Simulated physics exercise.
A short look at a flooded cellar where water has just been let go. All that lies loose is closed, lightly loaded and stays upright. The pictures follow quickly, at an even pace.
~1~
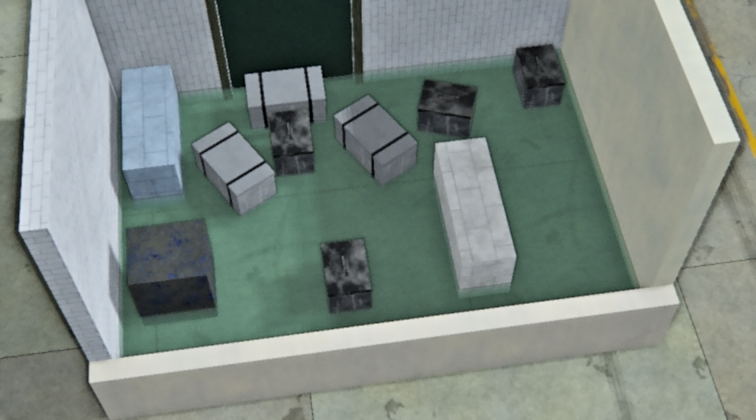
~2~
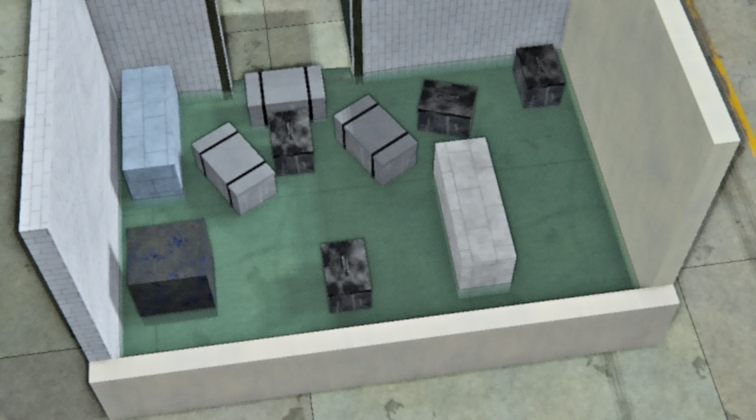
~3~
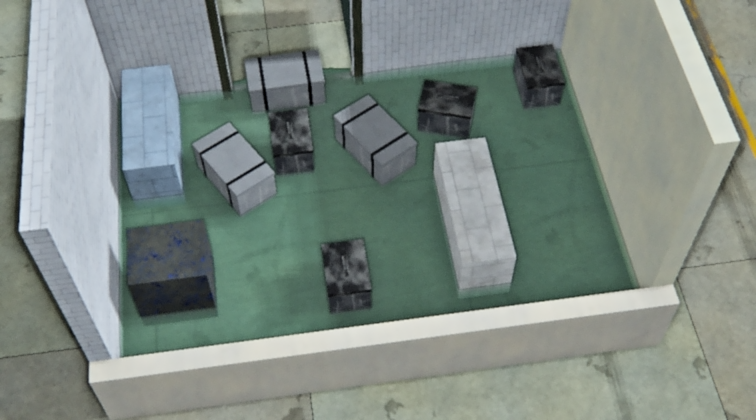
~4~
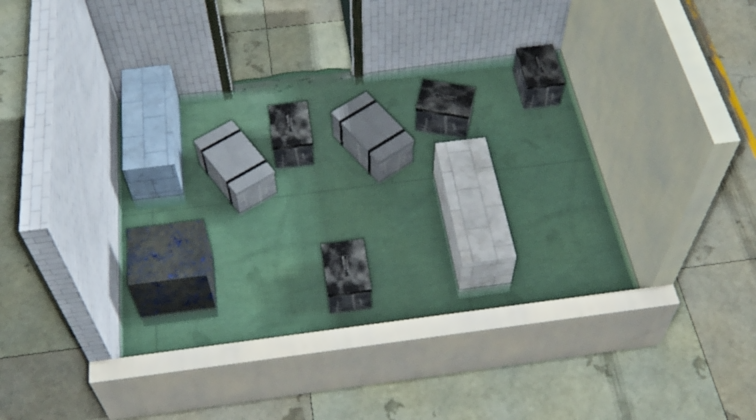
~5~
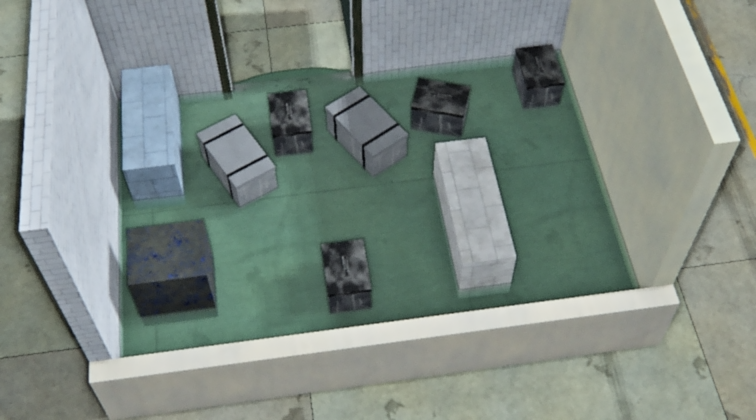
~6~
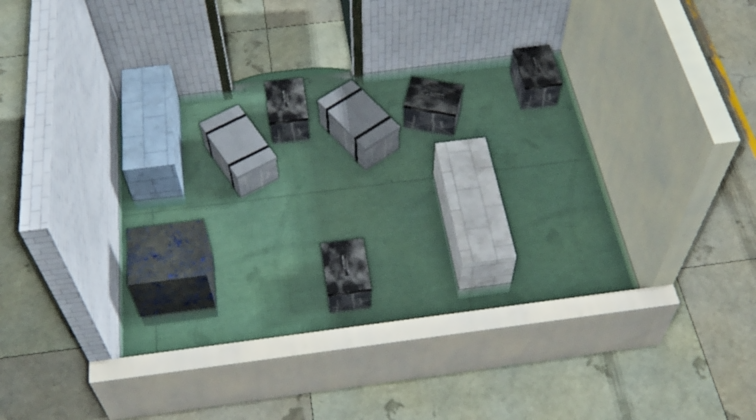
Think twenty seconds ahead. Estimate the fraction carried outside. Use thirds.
That comes to two thirds or more.
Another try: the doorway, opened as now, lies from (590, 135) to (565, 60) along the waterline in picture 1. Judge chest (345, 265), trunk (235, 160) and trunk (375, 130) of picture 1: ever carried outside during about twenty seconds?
One after the other: Inside, left behind, gone.
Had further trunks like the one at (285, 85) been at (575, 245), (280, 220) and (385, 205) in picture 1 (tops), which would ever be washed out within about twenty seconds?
In that order: Inside, washed out, washed out.
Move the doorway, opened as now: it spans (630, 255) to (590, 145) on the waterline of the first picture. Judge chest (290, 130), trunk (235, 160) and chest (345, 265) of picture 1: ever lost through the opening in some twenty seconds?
One after the other: Yes, no, kept in.
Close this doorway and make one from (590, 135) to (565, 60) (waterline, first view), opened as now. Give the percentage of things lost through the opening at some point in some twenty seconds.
I make it 70 per cent.
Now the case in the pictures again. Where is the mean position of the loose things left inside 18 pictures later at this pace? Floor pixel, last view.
Around (399, 159).
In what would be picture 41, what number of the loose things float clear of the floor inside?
I count 2.
A moment on, 2 of 7 are out; 5 afloat.
Next, 5 of 7 are out; 2 afloat.
Later, 5 of 7 are out; 2 afloat.
In the end, 7 of 7 are out; 0 afloat.
